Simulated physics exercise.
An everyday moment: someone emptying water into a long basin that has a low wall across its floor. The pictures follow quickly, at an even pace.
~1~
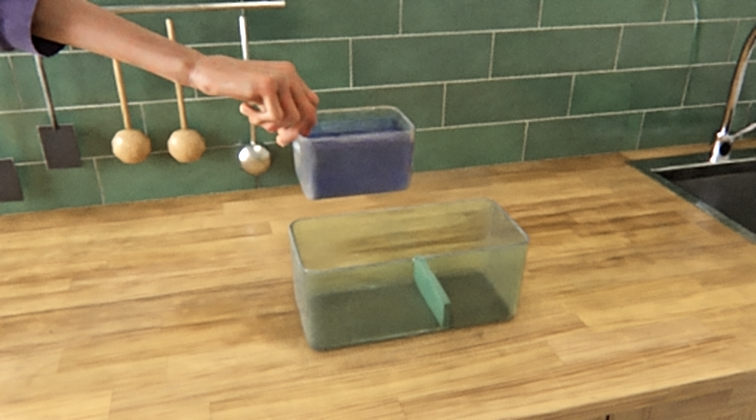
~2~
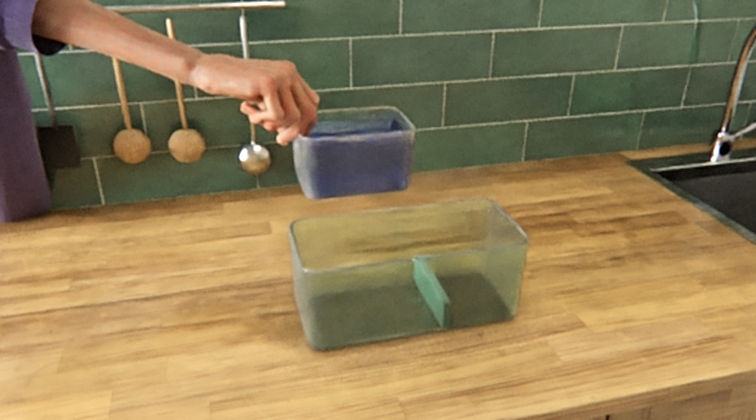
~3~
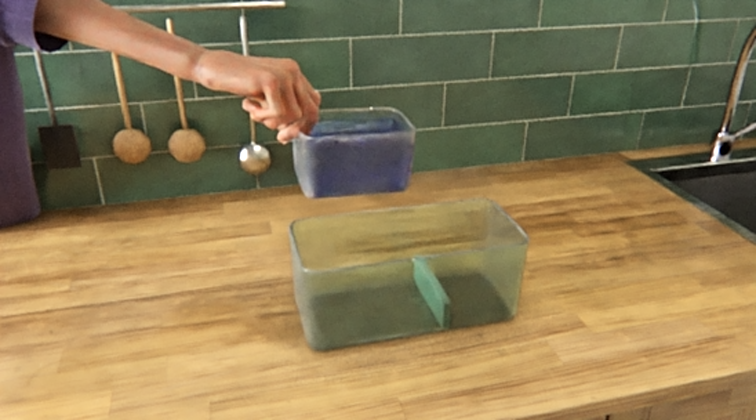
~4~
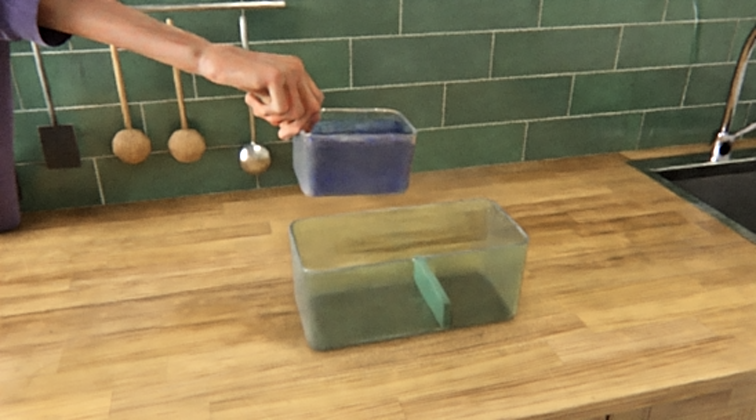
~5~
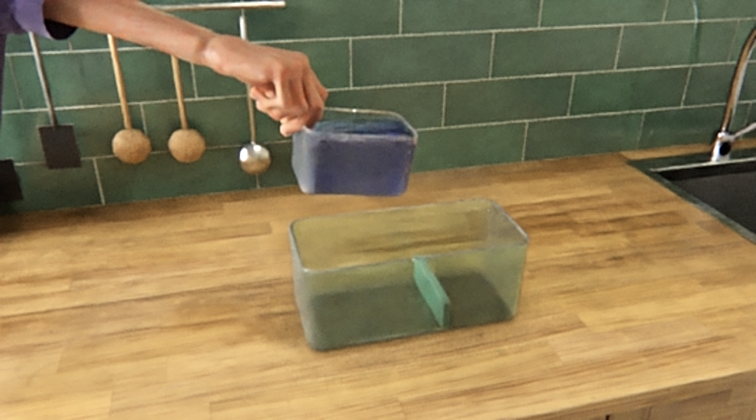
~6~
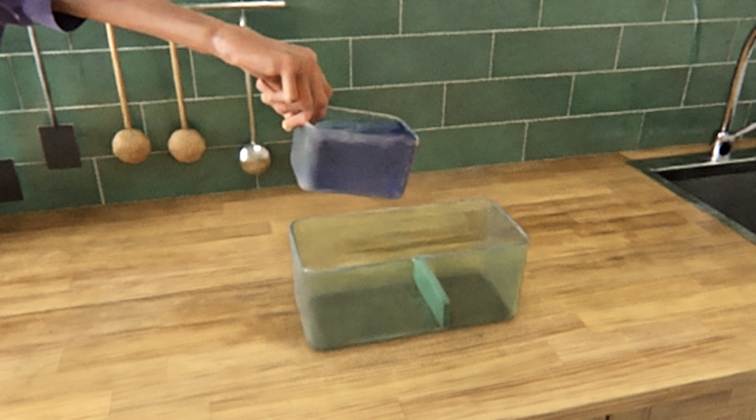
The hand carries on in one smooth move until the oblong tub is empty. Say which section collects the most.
It is the right one.
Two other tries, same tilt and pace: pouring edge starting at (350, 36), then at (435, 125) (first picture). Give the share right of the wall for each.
Near 35 % and 65 %.
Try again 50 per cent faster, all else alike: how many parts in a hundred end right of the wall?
Roughly 45 in a hundred.
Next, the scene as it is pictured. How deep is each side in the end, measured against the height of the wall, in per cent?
The left part 30 per cent, the right part 80.
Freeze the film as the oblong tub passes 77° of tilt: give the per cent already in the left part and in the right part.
Near 0 on the left, 20 on the right.
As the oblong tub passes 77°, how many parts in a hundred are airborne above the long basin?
About 35 per cent.
A moment on, the tilt is 77° and 44 per cent is still to pour, 1 is left of the wall and 19 right of it.
Next, the tilt is 113° and 5 per cent is still to pour, 21 is left of the wall and 68 right of it.
Then the tilt is 117° and 0 per cent is still to pour, 34 is left of the wall and 64 right of it.
Later the tilt is 117° and 0 per cent is still to pour, 36 is left of the wall and 62 right of it.
In the end 36 per cent lies left of the wall, 62 right of it and 2 outside.
